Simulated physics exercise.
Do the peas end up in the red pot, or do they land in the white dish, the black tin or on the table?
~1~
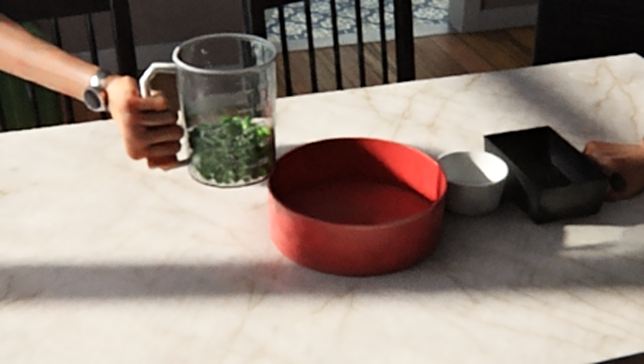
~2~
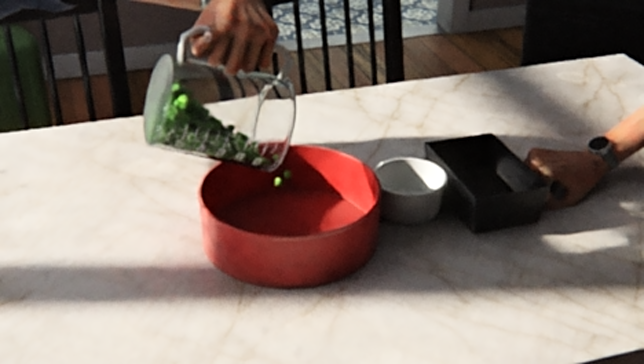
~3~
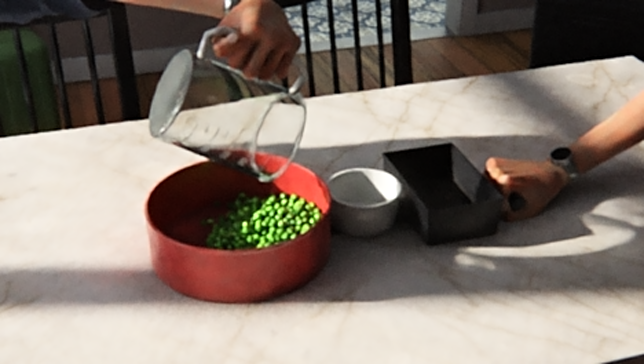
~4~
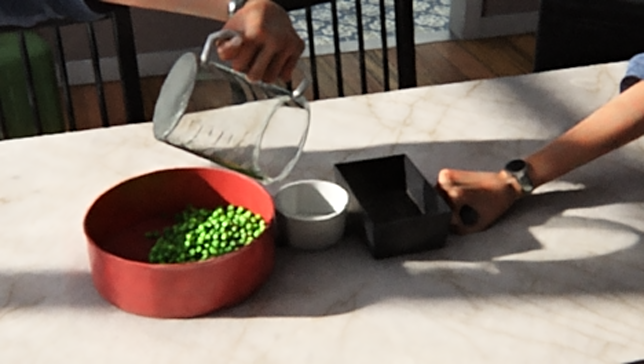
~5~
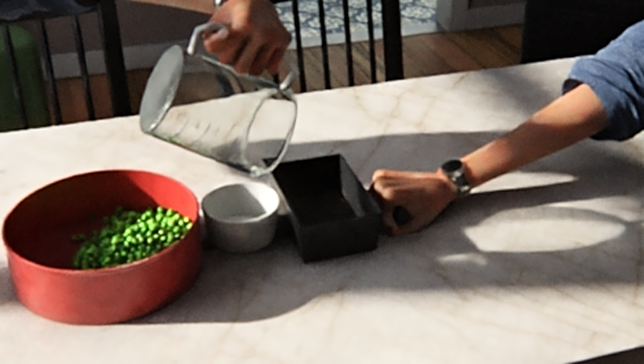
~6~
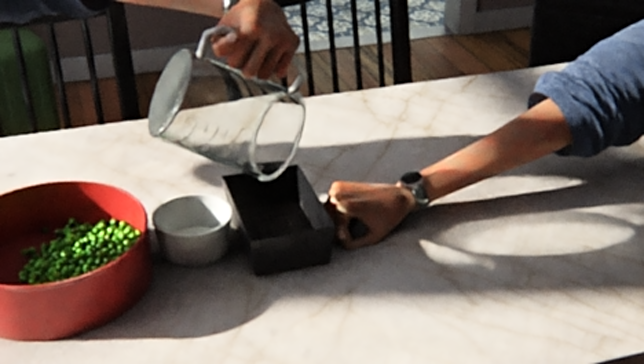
The peas end up in the red pot, while the white dish, the black tin and the table around them stay clear of peas.
In this clip, one hand tips a clear jug of green peas into a red pot on a marble table while another hand slides the pot, a white dish and a black tin left together, leaving the jug empty and the peas in the pot.
